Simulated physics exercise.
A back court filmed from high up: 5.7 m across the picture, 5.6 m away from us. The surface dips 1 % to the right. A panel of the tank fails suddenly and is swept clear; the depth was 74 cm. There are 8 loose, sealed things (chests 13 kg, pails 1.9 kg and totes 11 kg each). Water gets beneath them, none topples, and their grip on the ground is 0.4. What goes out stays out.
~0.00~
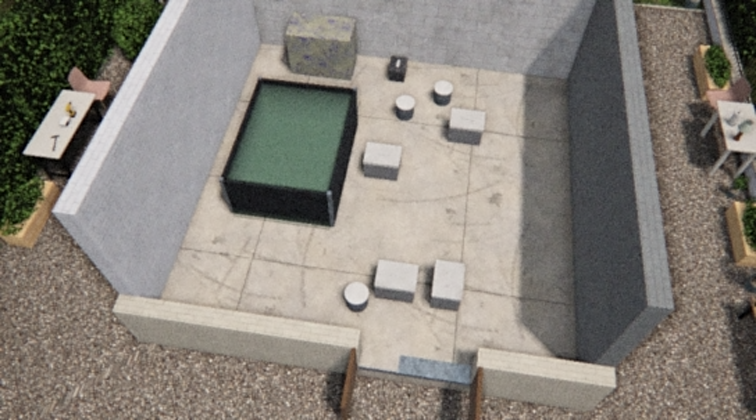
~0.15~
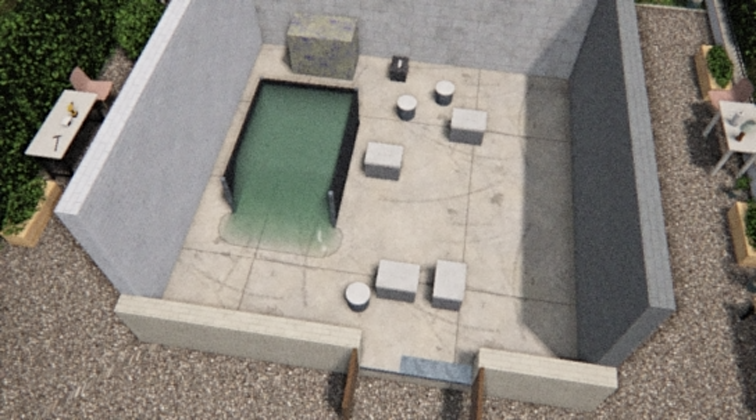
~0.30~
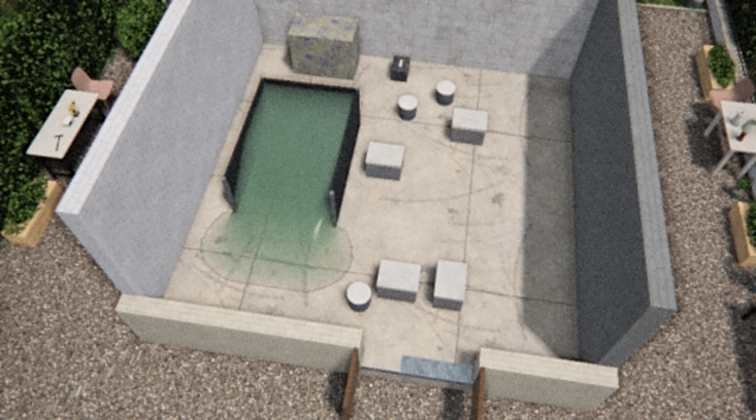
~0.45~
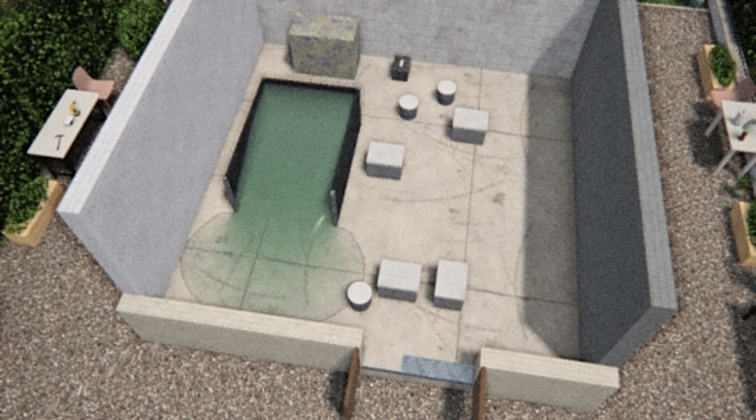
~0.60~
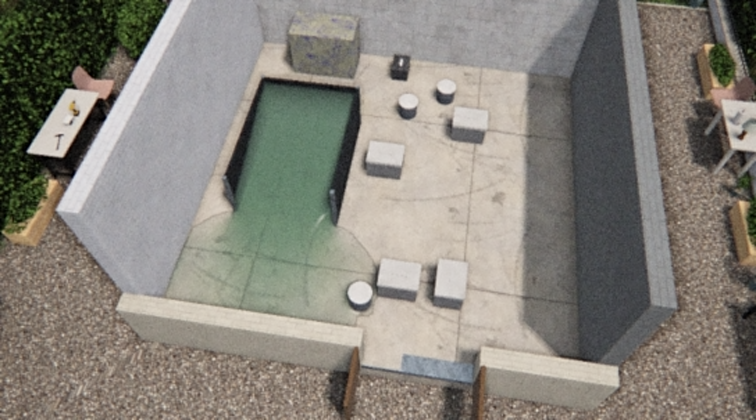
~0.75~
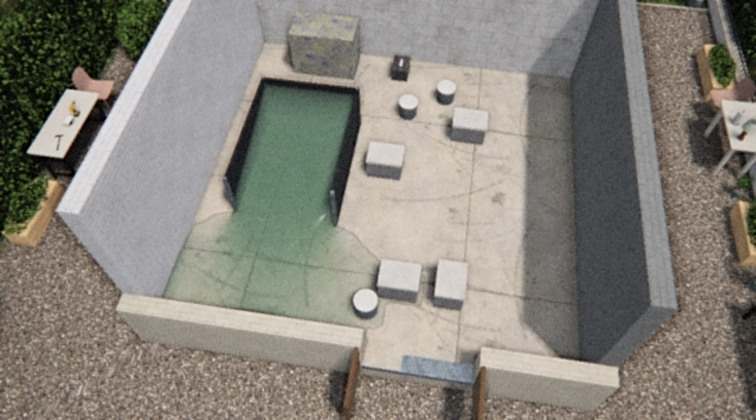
Green water pouring from the open front of a dark tank and spreading across a walled courtyard, nudging one small round pail slightly.
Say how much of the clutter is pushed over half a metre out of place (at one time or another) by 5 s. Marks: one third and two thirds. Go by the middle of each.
It is one to two thirds.
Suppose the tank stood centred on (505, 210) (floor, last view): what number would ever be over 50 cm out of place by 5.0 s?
Then 3.
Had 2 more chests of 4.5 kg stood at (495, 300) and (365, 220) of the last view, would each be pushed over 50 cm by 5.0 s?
In turn: Over, short of it.
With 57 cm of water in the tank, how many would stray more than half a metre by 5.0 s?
In that case 3 of them.
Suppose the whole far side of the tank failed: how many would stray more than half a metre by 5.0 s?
In that case 4 of them.
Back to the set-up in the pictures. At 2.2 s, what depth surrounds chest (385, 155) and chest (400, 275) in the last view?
Roughly 0 and 5 cm.
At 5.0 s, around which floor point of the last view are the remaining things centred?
At about (440, 128).
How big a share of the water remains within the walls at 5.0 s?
Some 90 per cent remains.
After 1.1 s 1 of 8 are over 50 cm from their spots; 1 afloat.
After 2.2 s 1 of 8 are over 50 cm from their spots; 0 afloat.
After 3.5 s 3 of 8 are over 50 cm from their spots; 0 afloat.
After 5.0 s 3 of 8 are over 50 cm from their spots, and 3 have been at some point; 0 afloat.
